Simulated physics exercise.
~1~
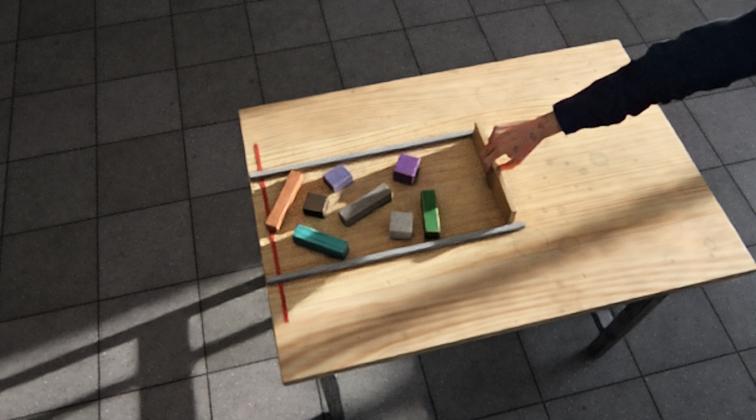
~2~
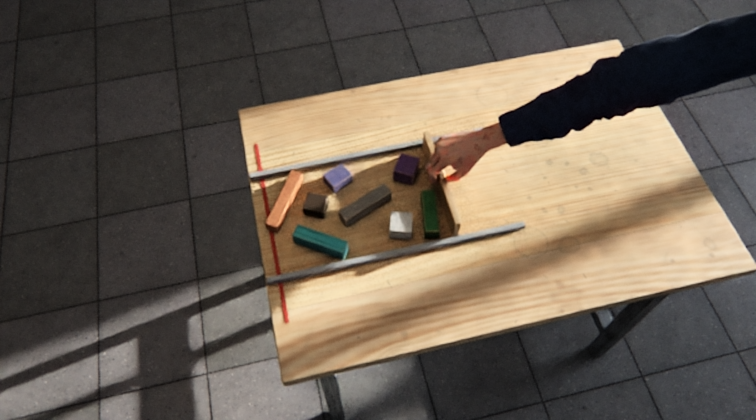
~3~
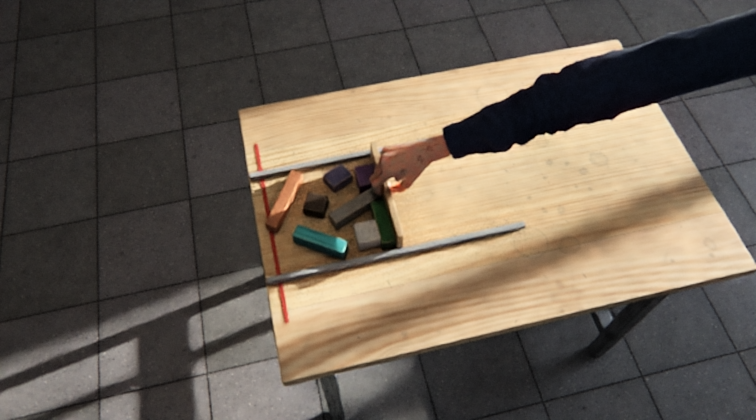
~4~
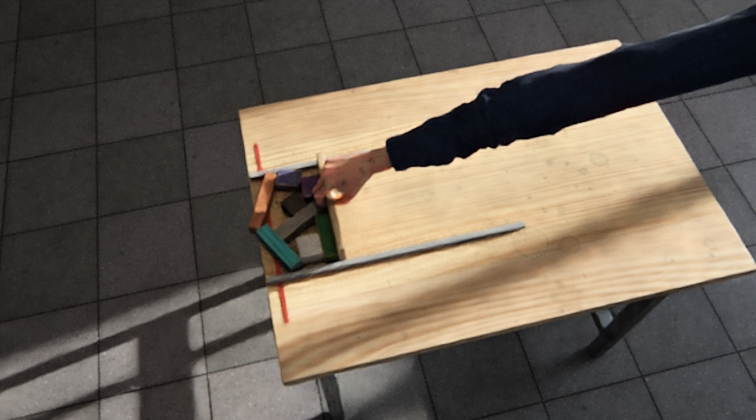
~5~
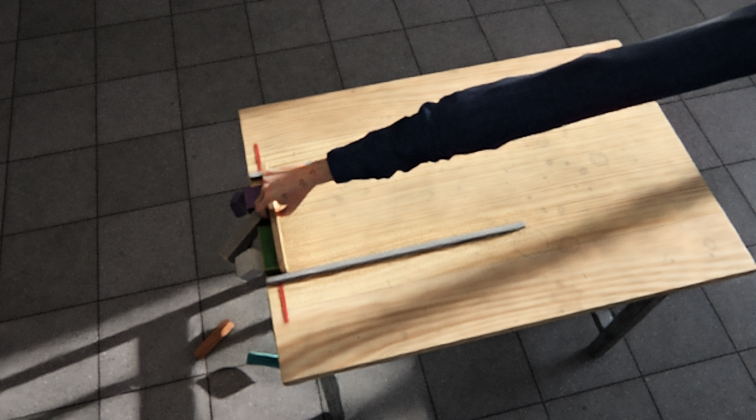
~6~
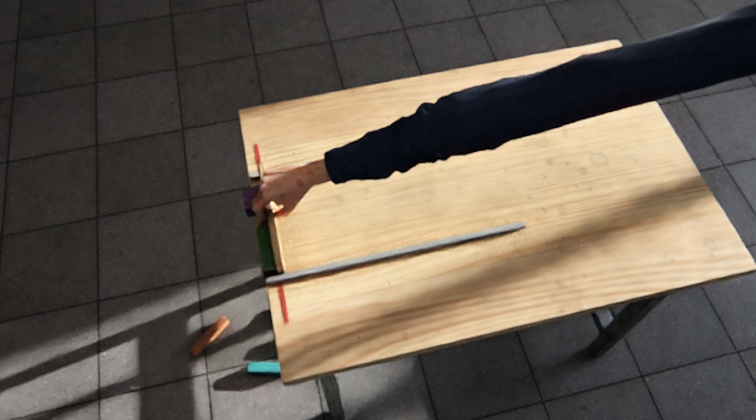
A hand slides an upright board leftward between two rails on a wooden table, gathering coloured blocks and sticks and pushing them towards the red tape at the edge, where most drop off, leaving a green stick and a purple block beside the stopped board.
